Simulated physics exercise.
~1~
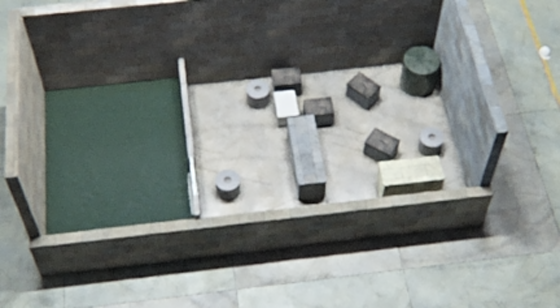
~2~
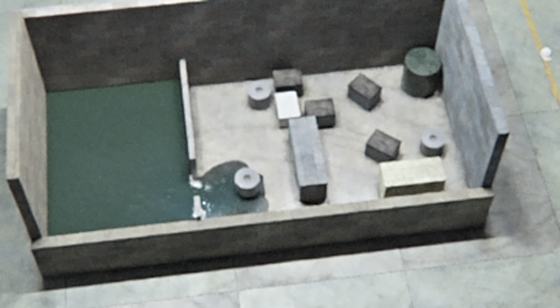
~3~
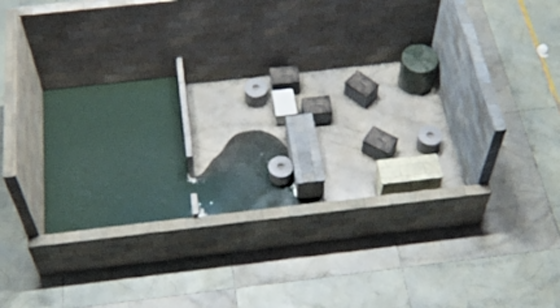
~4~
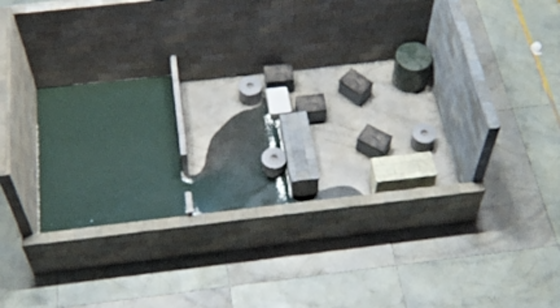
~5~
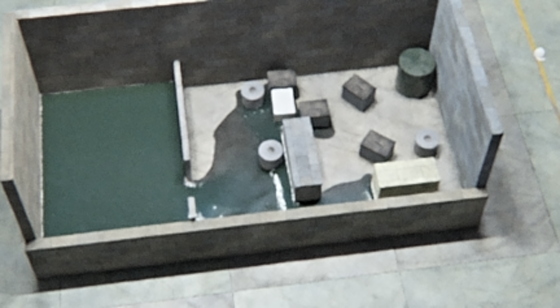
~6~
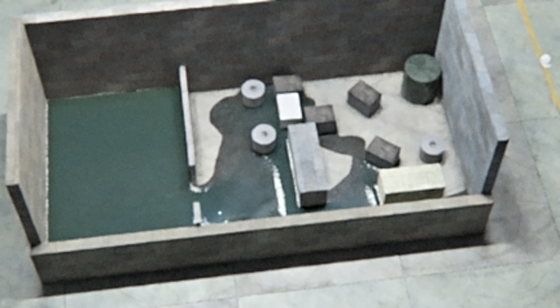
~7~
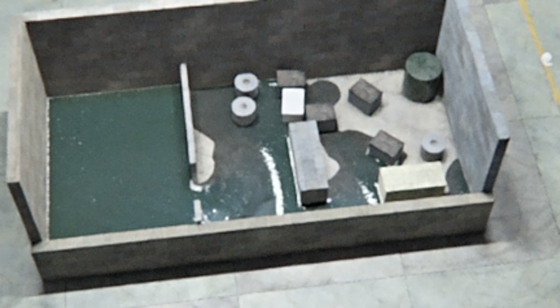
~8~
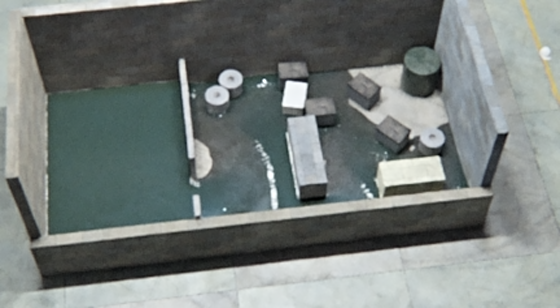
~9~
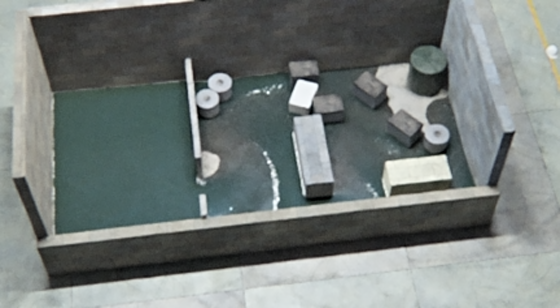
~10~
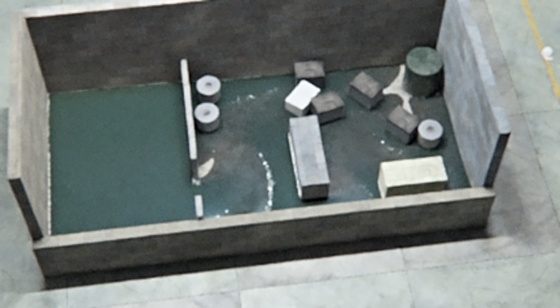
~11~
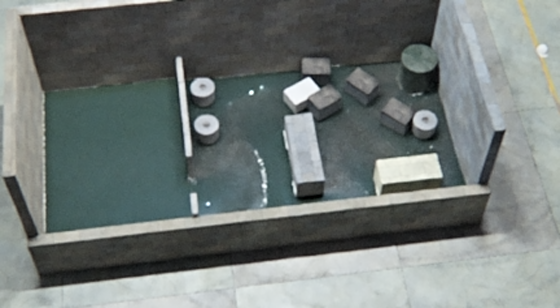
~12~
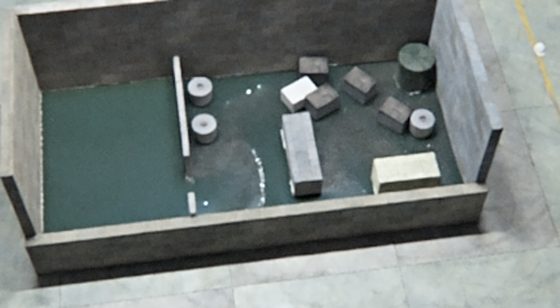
We see dark water spill through a gap in the inner wall of a walled enclosure, spreading right around tubs and crates until it covers the floor, as two grey tubs drift left and settle near the divider and several crates shift slightly.
